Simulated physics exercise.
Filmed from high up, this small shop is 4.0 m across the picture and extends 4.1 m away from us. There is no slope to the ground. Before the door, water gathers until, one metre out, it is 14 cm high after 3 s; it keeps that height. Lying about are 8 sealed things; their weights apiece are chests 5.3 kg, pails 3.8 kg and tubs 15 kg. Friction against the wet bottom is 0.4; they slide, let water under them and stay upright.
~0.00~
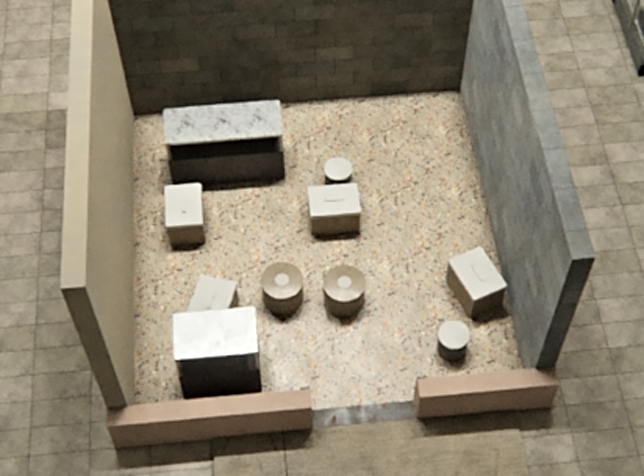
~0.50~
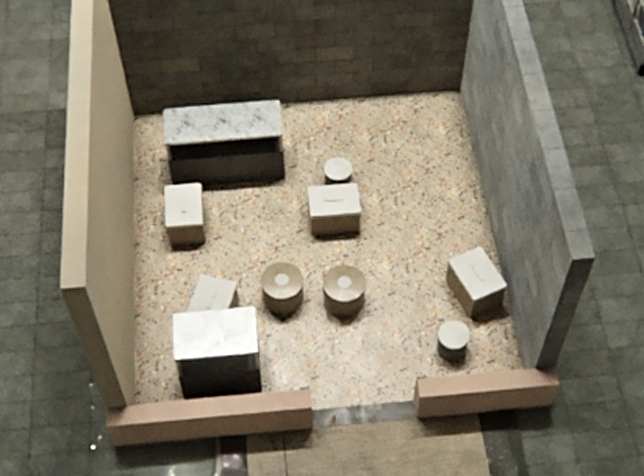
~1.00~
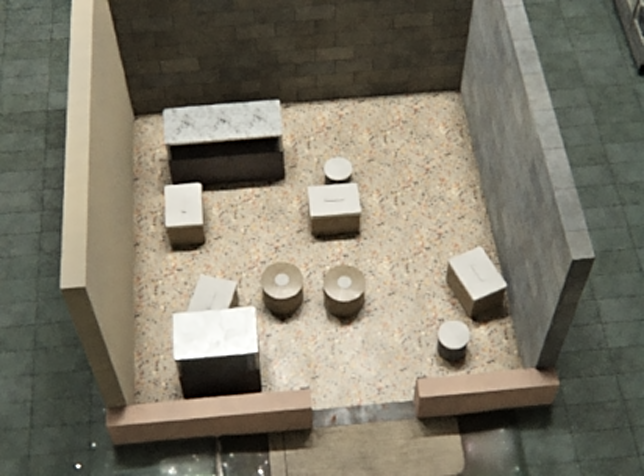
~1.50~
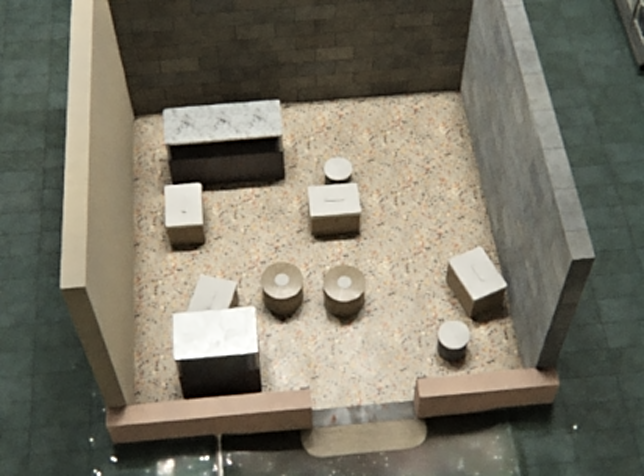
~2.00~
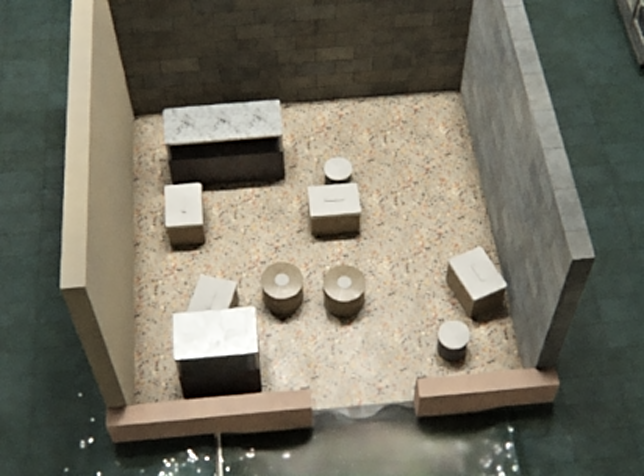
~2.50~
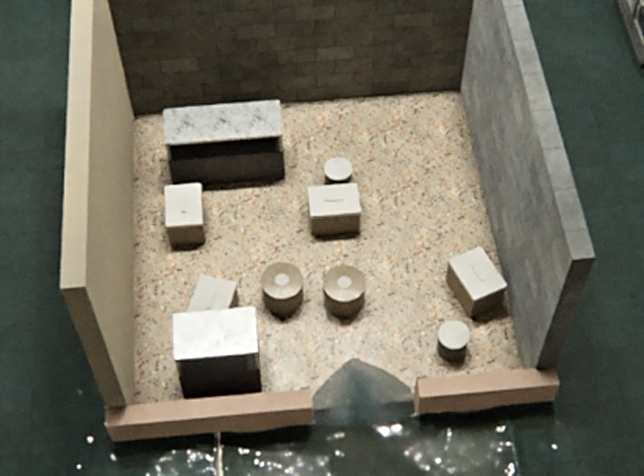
Dark water spreads over the paving around a small walled shop and enters its doorway.
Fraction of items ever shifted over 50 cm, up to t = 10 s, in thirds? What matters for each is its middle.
Below one third.
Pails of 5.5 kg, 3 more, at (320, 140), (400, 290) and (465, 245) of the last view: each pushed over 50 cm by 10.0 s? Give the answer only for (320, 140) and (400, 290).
Note: Item 1 below threshold; item 2 above threshold.
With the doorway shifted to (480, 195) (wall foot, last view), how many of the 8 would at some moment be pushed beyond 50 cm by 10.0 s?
Count: 2.
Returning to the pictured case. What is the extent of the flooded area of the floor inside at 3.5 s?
Roughly 2.0 m2.
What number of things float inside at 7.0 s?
Answer: 0.
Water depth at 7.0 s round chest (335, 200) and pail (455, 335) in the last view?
1 and 2 cm.
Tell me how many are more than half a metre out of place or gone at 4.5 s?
0.
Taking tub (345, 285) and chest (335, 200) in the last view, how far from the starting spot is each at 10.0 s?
Net displacement, in order: 20 cm; 20 cm.
After 3.5 s 0 of 8 are over 50 cm from their spots; 0 afloat.
After 4.5 s 0 of 8 are over 50 cm from their spots; 0 afloat.
After 7.0 s 1 of 8 are over 50 cm from their spots; 0 afloat.
After 10.0 s 1 of 8 are over 50 cm from their spots, and 1 have been at some point; 3 afloat.
